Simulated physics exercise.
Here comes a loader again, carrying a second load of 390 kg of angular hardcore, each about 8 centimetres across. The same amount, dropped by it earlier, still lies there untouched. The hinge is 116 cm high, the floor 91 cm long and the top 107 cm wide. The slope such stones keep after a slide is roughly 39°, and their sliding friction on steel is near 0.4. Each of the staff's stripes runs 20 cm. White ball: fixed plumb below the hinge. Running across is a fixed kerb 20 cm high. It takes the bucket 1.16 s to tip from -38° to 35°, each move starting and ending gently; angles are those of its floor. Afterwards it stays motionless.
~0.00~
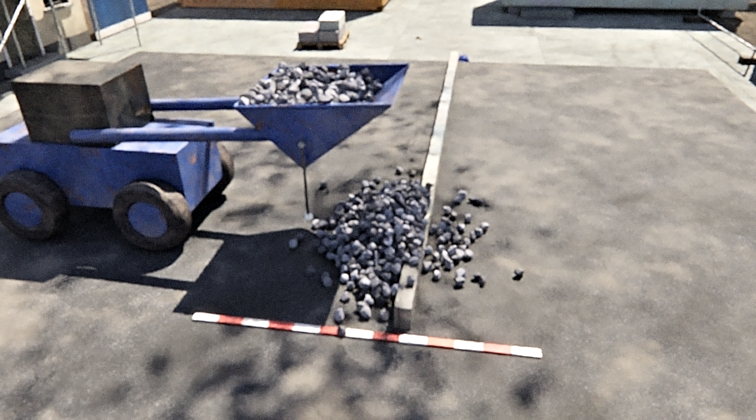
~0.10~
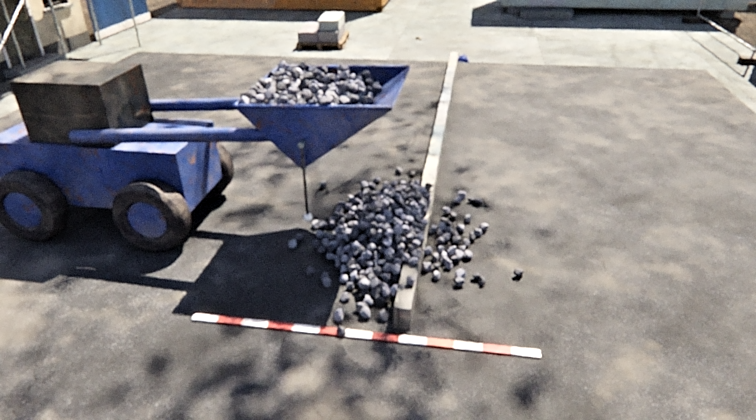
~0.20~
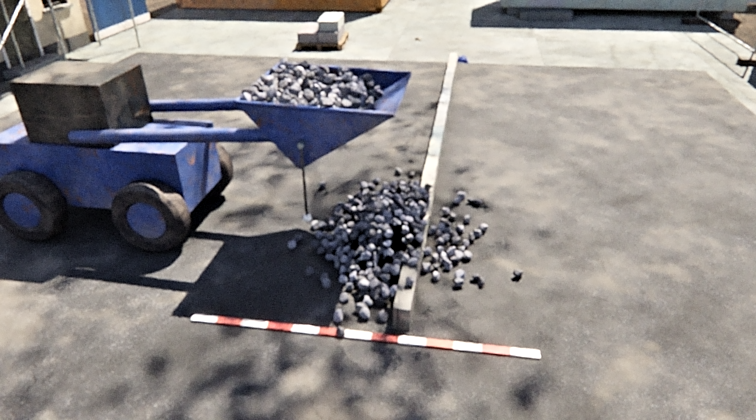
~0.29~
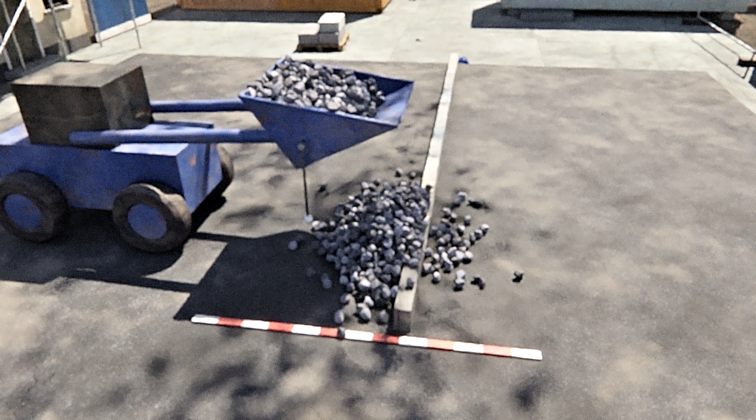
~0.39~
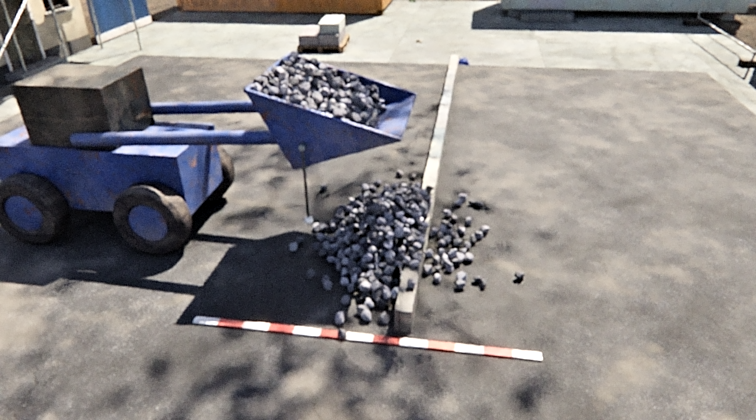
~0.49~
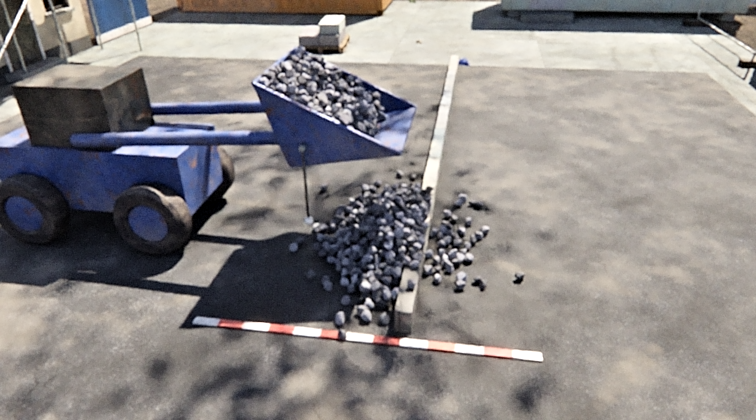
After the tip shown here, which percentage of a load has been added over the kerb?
Roughly 63 out of 100.
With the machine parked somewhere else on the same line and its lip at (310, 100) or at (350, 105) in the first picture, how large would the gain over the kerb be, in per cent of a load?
Near 0 in a hundred first, near 10 in a hundred second.
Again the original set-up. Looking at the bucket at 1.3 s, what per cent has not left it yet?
Some 80 %, roughly, is held.
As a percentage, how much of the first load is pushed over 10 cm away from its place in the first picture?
I'd say roughly 5 per cent of them.
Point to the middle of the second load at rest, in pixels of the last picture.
In the last view, about pixel (439, 232).
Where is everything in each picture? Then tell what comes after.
The bucket is at -38°, its lip at (391, 105); the top of the load is at (319, 73). The earlier load is highest near (398, 206), 36 cm above ground level, 93 % on this side of the kerb, 7 % over the kerb, in the first picture.
Lip at (392, 108), floor tilted -37°, highest stones at (303, 73); the stones move at 0.1 m/s on average, in the second picture.
Lip at (394, 115), floor tilted -32°, highest stones at (291, 71); the stones move at 0.2 m/s on average, in the third picture.
Lip at (398, 126), floor tilted -26°, highest stones at (294, 69); the stones move at 0.3 m/s on average, in the fourth picture.
Lip at (400, 140), floor tilted -19°, highest stones at (291, 66); the stones move at 0.4 m/s on average, in the fifth picture.
The bucket is at -10°, its lip at (401, 155); the top of the load is at (297, 61); the stones move at 0.4 m/s on average, in the sixth picture.
After 0.9 s the floor is at 24°; in per cent of one load, 100 in the bucket, 93 on this side of the kerb, 7 over the kerb; the foremost stones are at (483, 241).
After 1.3 s the floor is at 35°; in per cent of one load, 80 in the bucket, 113 on this side of the kerb, 7 over the kerb; the foremost stones are at (483, 241).
After 1.6 s the floor is at 35°; in per cent of one load, 36 in the bucket, 135 on this side of the kerb, 29 over the kerb; the foremost stones are at (494, 254).
After 4.3 s the floor is at 35°; in per cent of one load, 0 in the bucket, 130 on this side of the kerb, 70 over the kerb; the foremost stones are at (567, 259). Net gain over the kerb, 63.
